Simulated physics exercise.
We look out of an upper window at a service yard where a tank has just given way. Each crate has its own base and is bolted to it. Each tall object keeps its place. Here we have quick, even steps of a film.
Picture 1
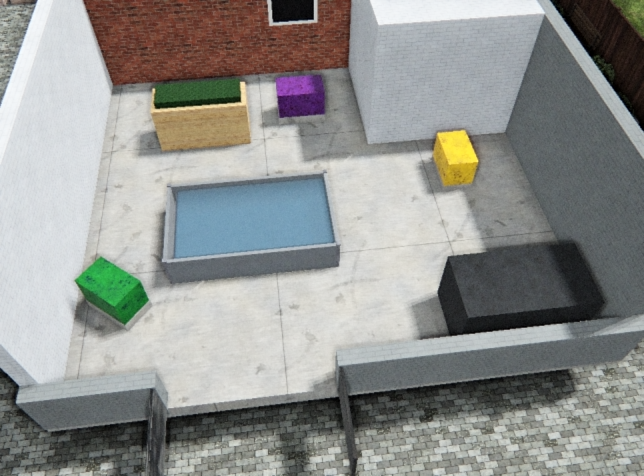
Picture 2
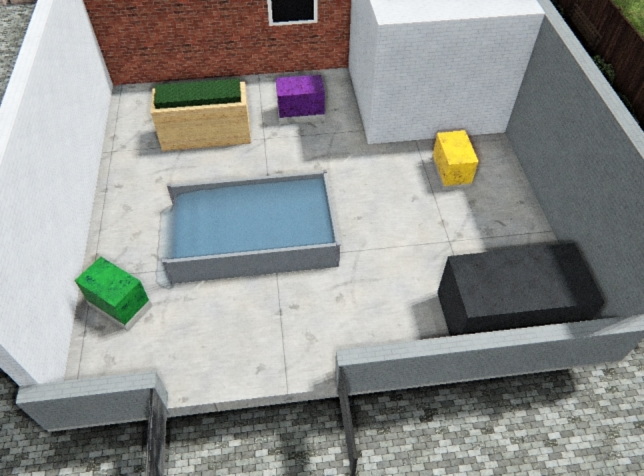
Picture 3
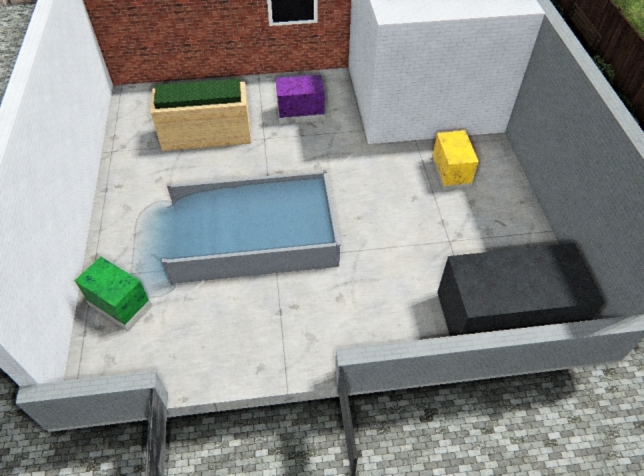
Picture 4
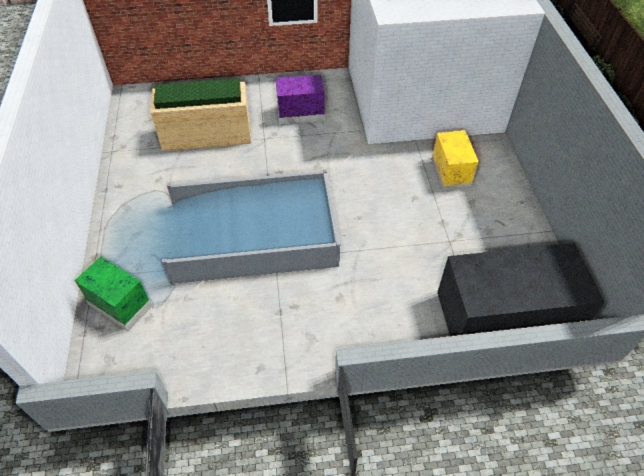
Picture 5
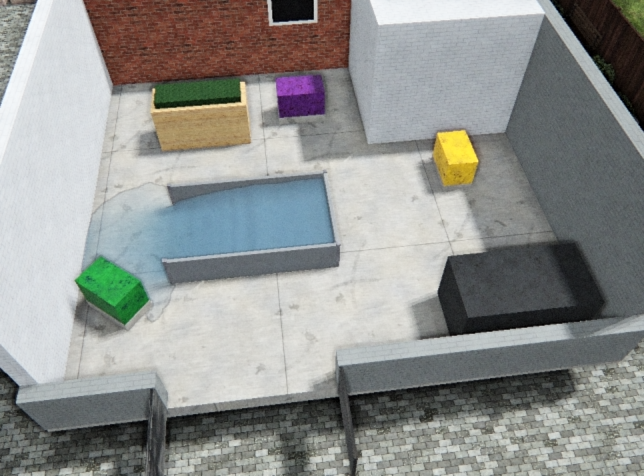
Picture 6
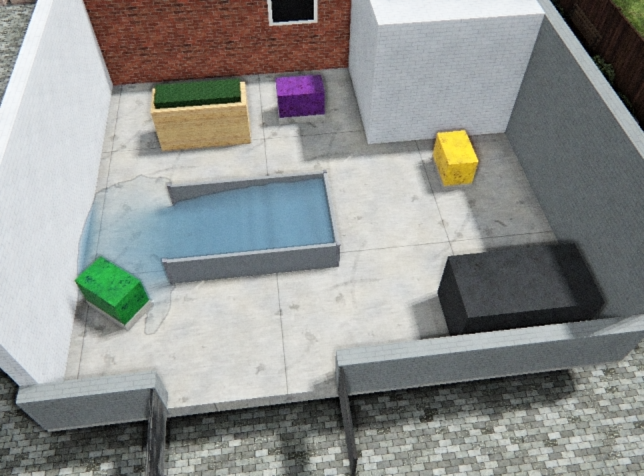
Water pours from the left end of an open tank and spreads around a green block.
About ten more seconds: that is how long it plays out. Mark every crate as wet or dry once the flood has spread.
Purple crate: Dry, yellow crate: Dry, green crate: Wet.
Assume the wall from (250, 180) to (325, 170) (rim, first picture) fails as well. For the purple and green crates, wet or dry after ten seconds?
First the purple crate: It gets reached; then the green crate: It is never reached.
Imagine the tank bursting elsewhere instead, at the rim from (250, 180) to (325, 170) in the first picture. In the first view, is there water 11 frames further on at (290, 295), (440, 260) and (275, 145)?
So it's nothing at the first, nothing at the second and liquid at the third.
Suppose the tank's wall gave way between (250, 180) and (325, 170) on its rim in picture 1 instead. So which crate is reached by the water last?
The crate marked green.
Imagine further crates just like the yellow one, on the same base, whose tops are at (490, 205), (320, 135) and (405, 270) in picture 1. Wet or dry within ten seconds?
One after the other: Escapes it, escapes it, keeps dry.
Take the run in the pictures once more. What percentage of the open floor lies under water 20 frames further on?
The answer is around 40 per cent.
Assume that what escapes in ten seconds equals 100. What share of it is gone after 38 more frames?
I'd estimate close to 50 per cent.
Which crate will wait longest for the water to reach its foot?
I'd say the yellow-painted one is last.
A moment on, water covers 10 % of the floor; the purple crate not reached, the yellow crate not reached, the green crate water round its plinth.
Next, water covers 20 % of the floor; the purple crate not reached, the yellow crate not reached, the green crate water round its plinth.
Then, water covers 40 % of the floor; the purple crate not reached, the yellow crate not reached, the green crate water round its plinth.
Later, water covers 70 % of the floor; the purple crate water round its plinth, the yellow crate not reached, the green crate water round its plinth.
In the end, water covers 90 % of the floor; the purple crate stayed above the water, the yellow crate stayed above the water, the green crate was topped.
